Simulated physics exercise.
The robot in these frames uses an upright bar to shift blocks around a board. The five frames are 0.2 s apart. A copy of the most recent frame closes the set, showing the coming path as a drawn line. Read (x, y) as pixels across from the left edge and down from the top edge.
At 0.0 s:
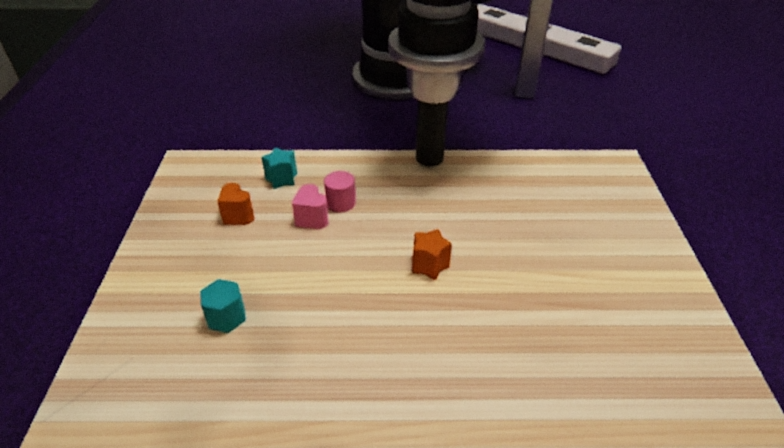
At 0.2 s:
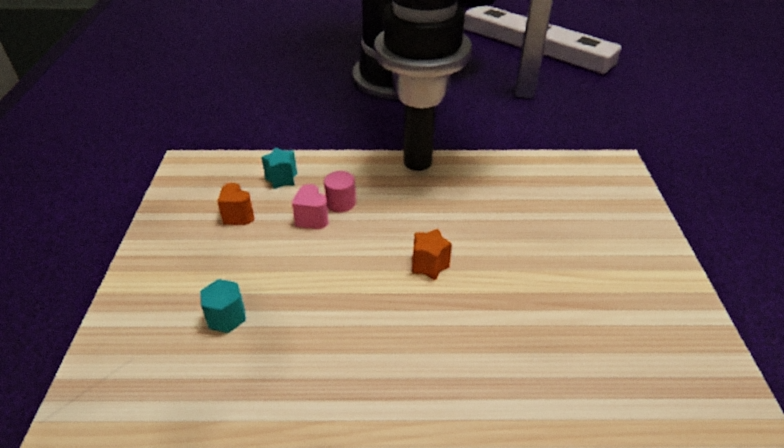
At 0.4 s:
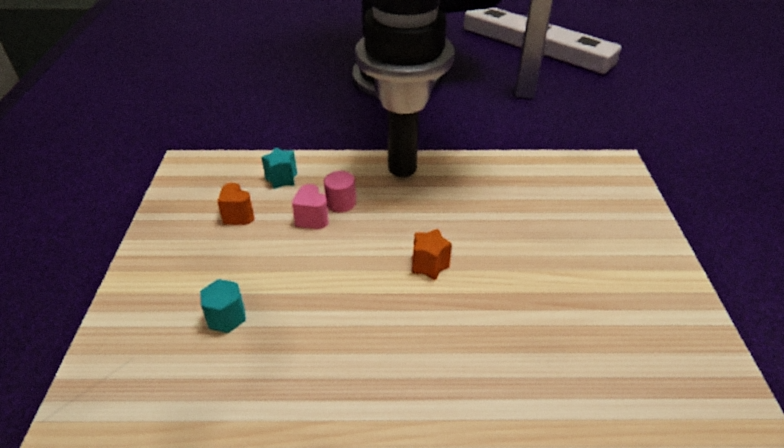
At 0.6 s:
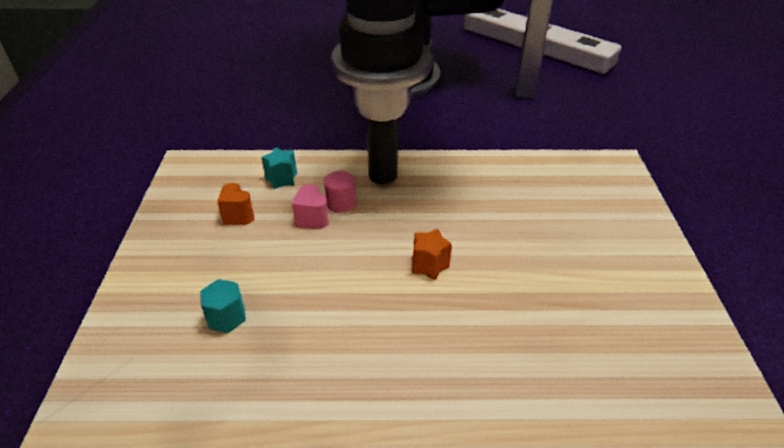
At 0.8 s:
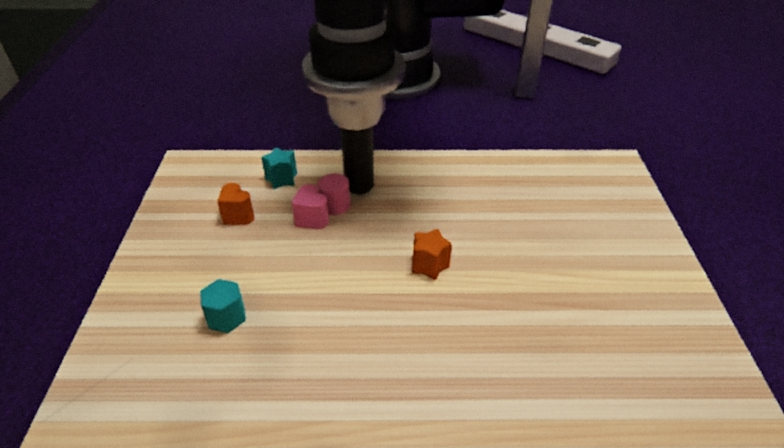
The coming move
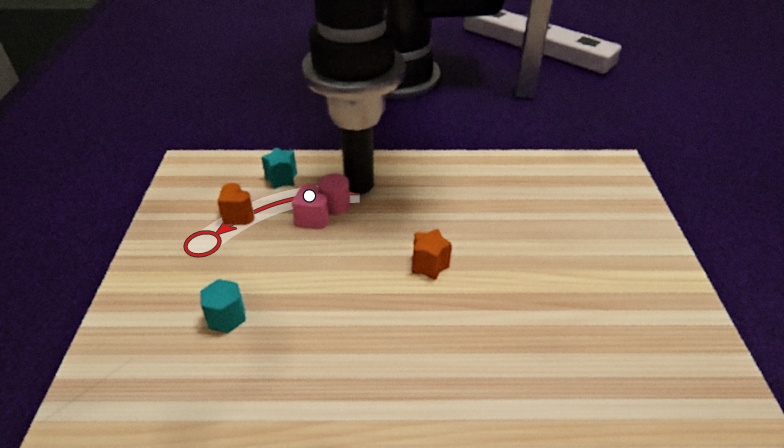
A black upright bar on a robot arm slides left and slightly nearer along the far edge of a pale striped wooden board, seen from above its near side, and nudges the pink round block slightly left. Turquoise star, orange and pink heart blocks sit at far left, a turquoise hexagonal block nearer, an orange star near the middle. The other blocks and the camera stay still.
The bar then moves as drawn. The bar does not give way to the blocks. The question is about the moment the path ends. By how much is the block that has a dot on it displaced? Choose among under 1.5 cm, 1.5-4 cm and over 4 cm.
Medium: 1.5 to 4 cm.
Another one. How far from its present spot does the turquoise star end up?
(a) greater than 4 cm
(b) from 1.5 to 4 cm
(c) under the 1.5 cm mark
The one that fits is c, under the 1.5 cm mark.
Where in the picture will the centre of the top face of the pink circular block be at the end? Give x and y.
Pixel (254, 210).
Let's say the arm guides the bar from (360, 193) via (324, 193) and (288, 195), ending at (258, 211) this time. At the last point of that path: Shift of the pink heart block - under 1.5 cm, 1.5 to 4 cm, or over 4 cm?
Between 1.5 and 4 cm.
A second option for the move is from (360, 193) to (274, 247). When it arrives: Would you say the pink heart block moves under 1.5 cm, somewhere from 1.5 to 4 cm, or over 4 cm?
The distance will be above 4 cm.
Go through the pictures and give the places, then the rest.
In the first frame, tip of the bar at (430, 158), middles of tops, orange heart block at (233, 193), turquoise star at (278, 156), pink heart block at (309, 196), pink circular block at (339, 179).
In the second frame, bar at (418, 163), nothing pushed.
In the third frame, bar at (402, 169), nothing pushed.
In the fourth frame, bar at (383, 176), nothing pushed.
In the fifth frame, bar at (359, 185), orange heart block at (233, 193), turquoise star at (278, 156), pink heart block at (309, 196), pink circular block at (333, 182).
The line goes from (360, 193) via (304, 197) and (251, 214), ending at (203, 244); the dot is on the pink heart block.
On the path given first. One third of the way, bar at (303, 189); pink heart block at (291, 210), turned 75° anticlockwise; pink circular block at (286, 192).
Two thirds of the way, bar at (249, 206); orange heart block at (218, 196), turned 25° clockwise; pink heart block at (289, 213), turned 100° anticlockwise; pink circular block at (256, 209).
At the end, bar at (200, 235); orange heart block at (171, 213), turned 65° clockwise; turquoise star unmoved; pink heart block at (289, 213), turned 100° anticlockwise; pink circular block at (254, 210).
